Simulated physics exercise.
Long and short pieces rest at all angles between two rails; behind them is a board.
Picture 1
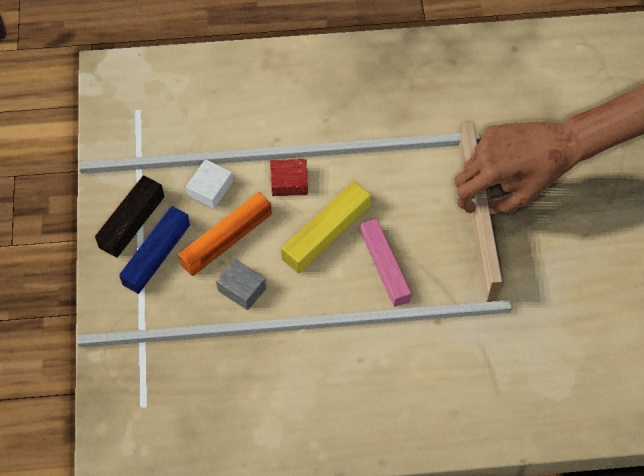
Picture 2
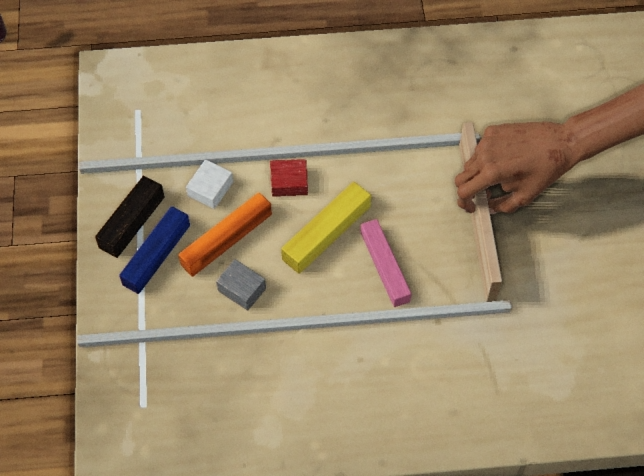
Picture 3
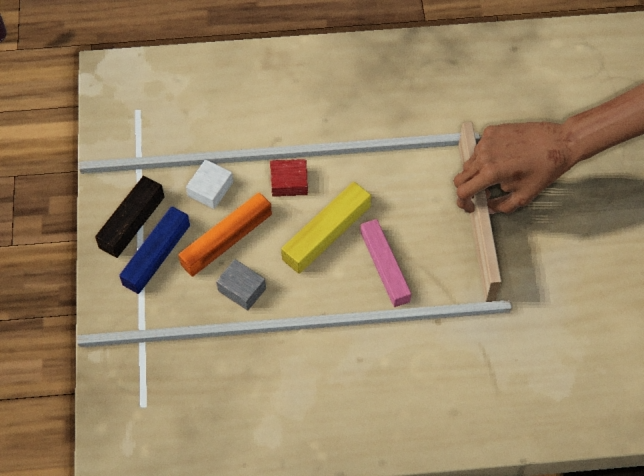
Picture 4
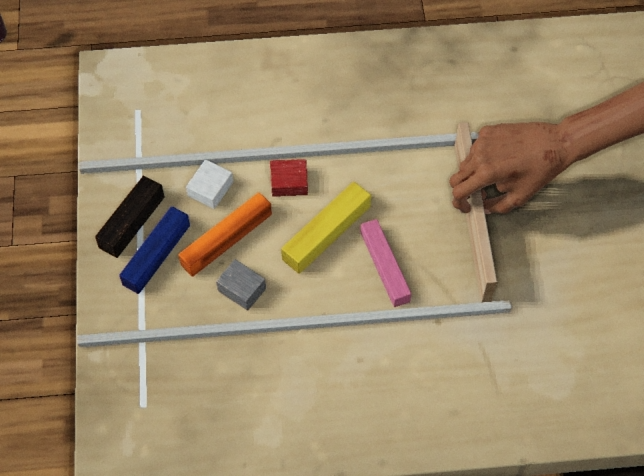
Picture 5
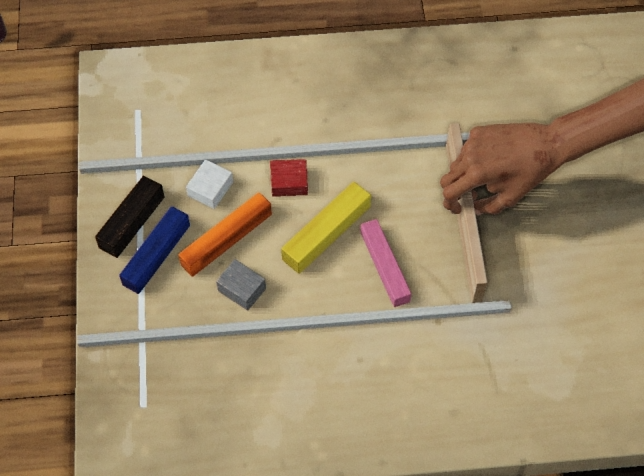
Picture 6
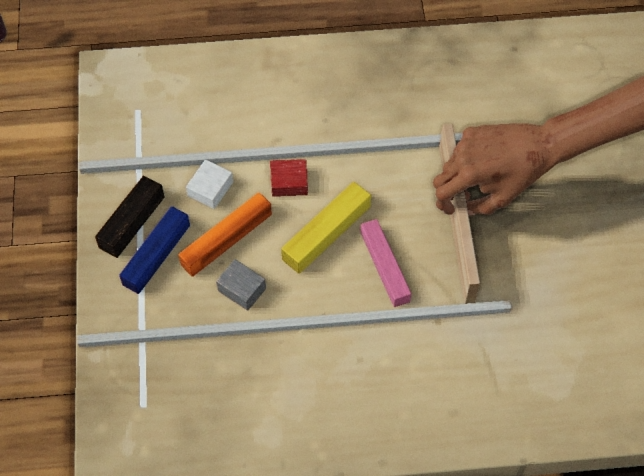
A hand sliding a wooden board slightly left between two rails, while the colourful blocks and sticks lying between them stay still.
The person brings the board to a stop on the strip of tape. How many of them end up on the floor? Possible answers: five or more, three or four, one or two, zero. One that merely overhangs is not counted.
So the push knocks one or two off, going by the tape.
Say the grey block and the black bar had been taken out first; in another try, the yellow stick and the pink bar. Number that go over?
The count is 1 in one try and 1 in the other, in that order.
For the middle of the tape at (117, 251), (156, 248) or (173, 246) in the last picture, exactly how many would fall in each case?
First 4, then 1, then 0.
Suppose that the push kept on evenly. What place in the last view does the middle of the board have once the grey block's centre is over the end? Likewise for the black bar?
The middle is at (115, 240) when it's the grey block, and at (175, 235) when it's the black bar.
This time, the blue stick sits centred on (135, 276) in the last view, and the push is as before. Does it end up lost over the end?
In that case it goes down.
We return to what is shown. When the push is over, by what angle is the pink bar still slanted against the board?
Roughly 0°.
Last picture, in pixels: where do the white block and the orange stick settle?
I'd put one close to (81, 193) and the other close to (89, 239).
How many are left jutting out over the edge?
So the number is 2.
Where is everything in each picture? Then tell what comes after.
Black bar (130, 216); blue stick (155, 250); white block (210, 184); board (479, 211); tape (141, 249), in the first frame.
Blue stick (155, 250); board (479, 211), in the second frame.
White block (210, 184); grey block (241, 285), in the third frame.
Black bar (130, 216); orange stick (226, 234), in the fourth frame.
Blue stick (155, 250); pink bar (385, 263), in the fifth frame.
Black bar (130, 216); blue stick (155, 250); white block (210, 184); board (459, 212); tape (141, 249), in the sixth frame.
A little later, none off yet; black bar at rest near (130, 216); blue stick at rest near (155, 250); white block at rest near (210, 184).
When it is over, the number that fall off is one or two; down, blue stick and black bar.
